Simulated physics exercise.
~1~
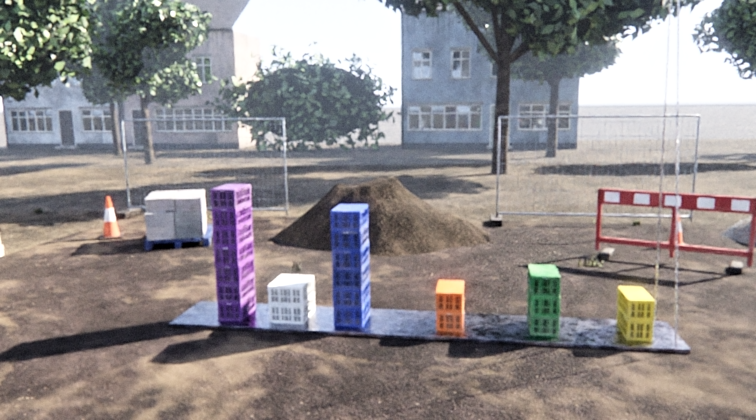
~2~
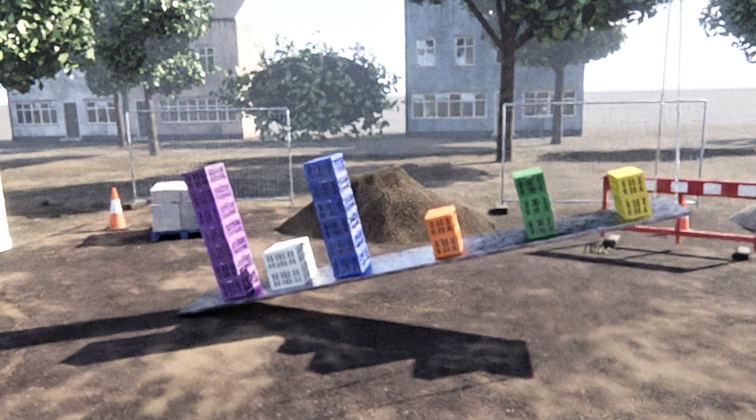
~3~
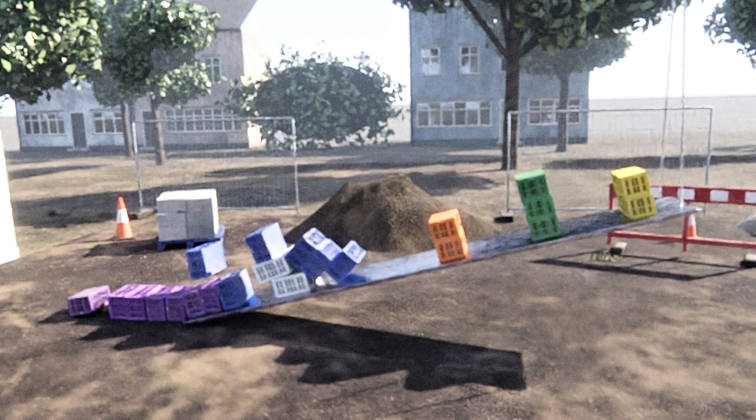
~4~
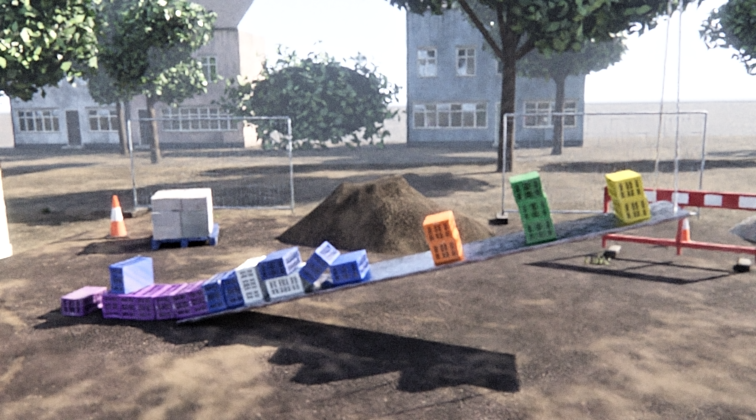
On a tilting deck outdoors, purple and blue crate stacks topple left while orange, green and yellow stay standing.
